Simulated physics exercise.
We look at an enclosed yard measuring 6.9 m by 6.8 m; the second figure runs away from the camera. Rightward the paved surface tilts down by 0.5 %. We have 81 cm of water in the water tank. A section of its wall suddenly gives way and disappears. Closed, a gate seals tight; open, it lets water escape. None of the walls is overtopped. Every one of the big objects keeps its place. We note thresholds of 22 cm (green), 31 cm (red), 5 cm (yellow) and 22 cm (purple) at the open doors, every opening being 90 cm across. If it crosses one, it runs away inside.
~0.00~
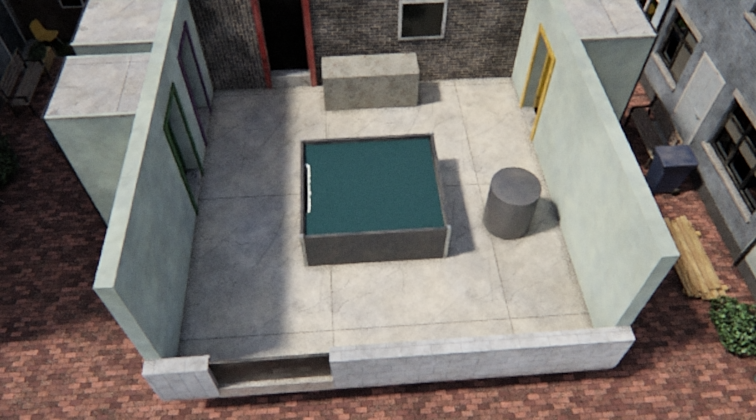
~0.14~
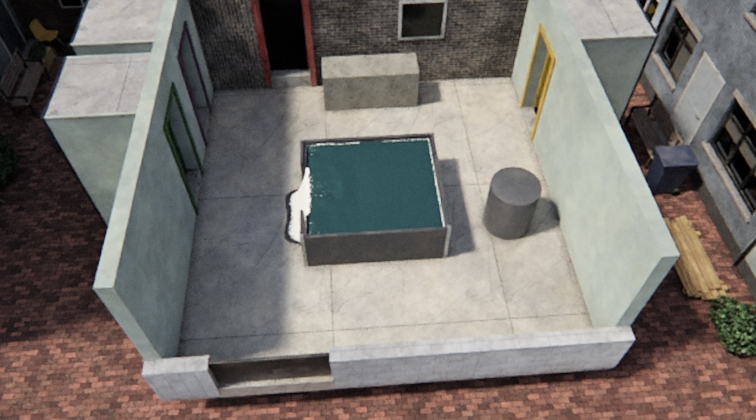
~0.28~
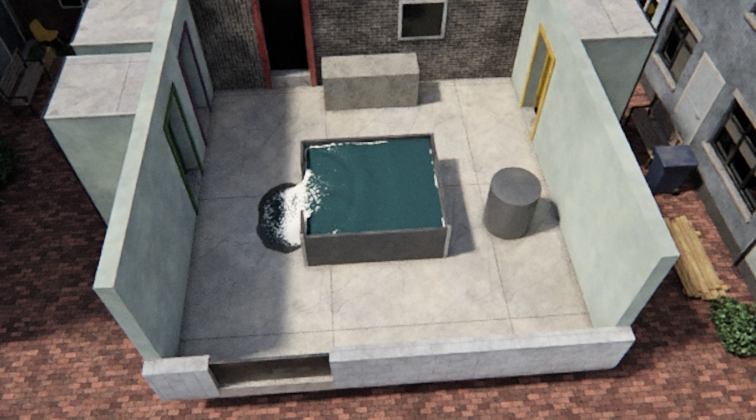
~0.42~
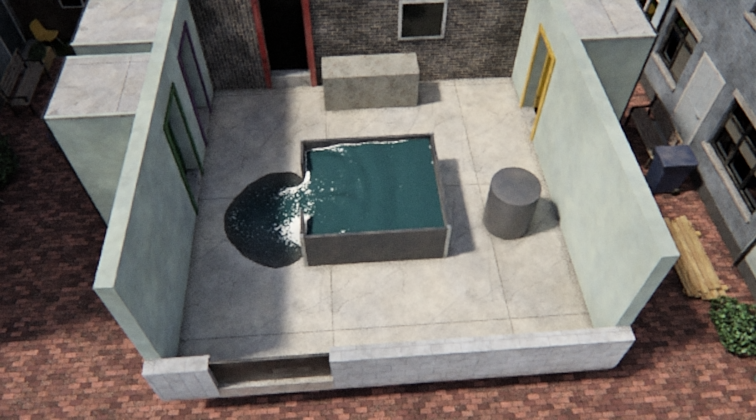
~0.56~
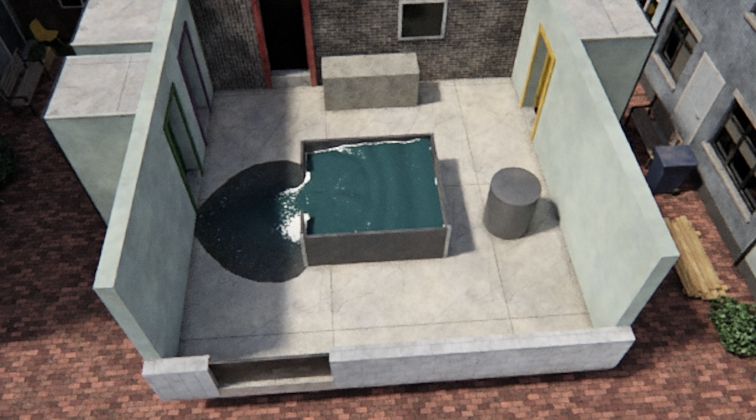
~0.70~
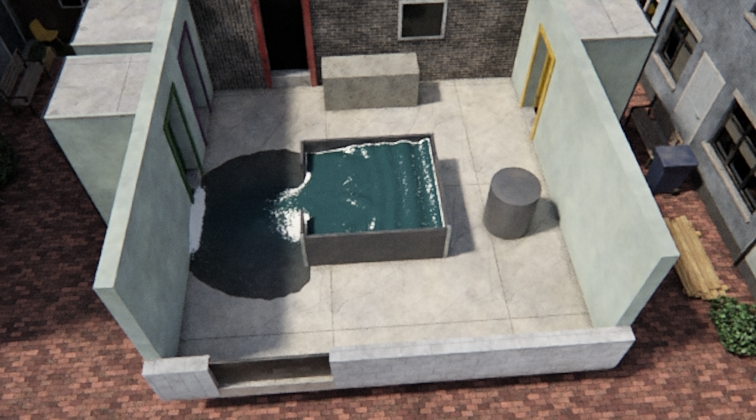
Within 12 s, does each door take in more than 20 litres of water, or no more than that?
Result: Green door: Outstrips the figure, red door: Lags behind the figure, yellow door: Outstrips the figure, purple door: Lags behind the figure.
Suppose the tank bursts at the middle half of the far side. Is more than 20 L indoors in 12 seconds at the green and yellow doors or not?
With respect to that limit, green ends up inside it, yellow ends up outside it.
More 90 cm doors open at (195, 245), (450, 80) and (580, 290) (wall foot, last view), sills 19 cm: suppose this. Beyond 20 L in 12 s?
Check each in turn: The first succeeds, the second fails, the third fails.
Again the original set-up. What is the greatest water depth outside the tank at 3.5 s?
Up to near 31 cm.
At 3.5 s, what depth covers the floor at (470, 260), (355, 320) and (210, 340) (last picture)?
Depths in turn: Roughly 0, 5 and 23 centimetres.
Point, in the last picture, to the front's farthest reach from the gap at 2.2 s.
Roughly at pixel (213, 96).
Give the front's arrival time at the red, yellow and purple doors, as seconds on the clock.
Red: 2.4 s; yellow: 5.5 s; purple: 1.2 s.
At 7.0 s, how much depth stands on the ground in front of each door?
In centimetres - green: 18, red: 18, yellow: 4, purple: 10.
After 1.4 s water covers 20 % of the floor and is deepest (47 cm) near (301, 217); green door 40 cm at the sill, 33 L in, red door not reached, yellow door not reached, purple door 9 cm at the sill, 0 L in.
After 2.2 s water covers 25 % of the floor and is deepest (42 cm) near (175, 377); green door 38 cm at the sill, 103 L in, red door not reached, yellow door not reached, purple door 14 cm at the sill, 0 L in.
After 3.5 s water covers 45 % of the floor and is deepest (31 cm) near (175, 377); green door 25 cm at the sill, 156 L in, red door 16 cm at the sill, 0 L in, yellow door not reached, purple door 11 cm at the sill, 0 L in.
After 7.0 s water covers 90 % of the floor and is deepest (20 cm) near (207, 215); green door 18 cm at the sill, 165 L in, red door 18 cm at the sill, 0 L in, yellow door 4 cm at the sill, 0 L in, purple door 10 cm at the sill, 0 L in.
After 12.0 s water covers 100 % of the floor and is deepest (14 cm) near (585, 309); green door 9 cm at the sill, 165 L in, red door 10 cm at the sill, 0 L in, yellow door 13 cm at the sill, 88 L in, purple door 9 cm at the sill, 0 L in.
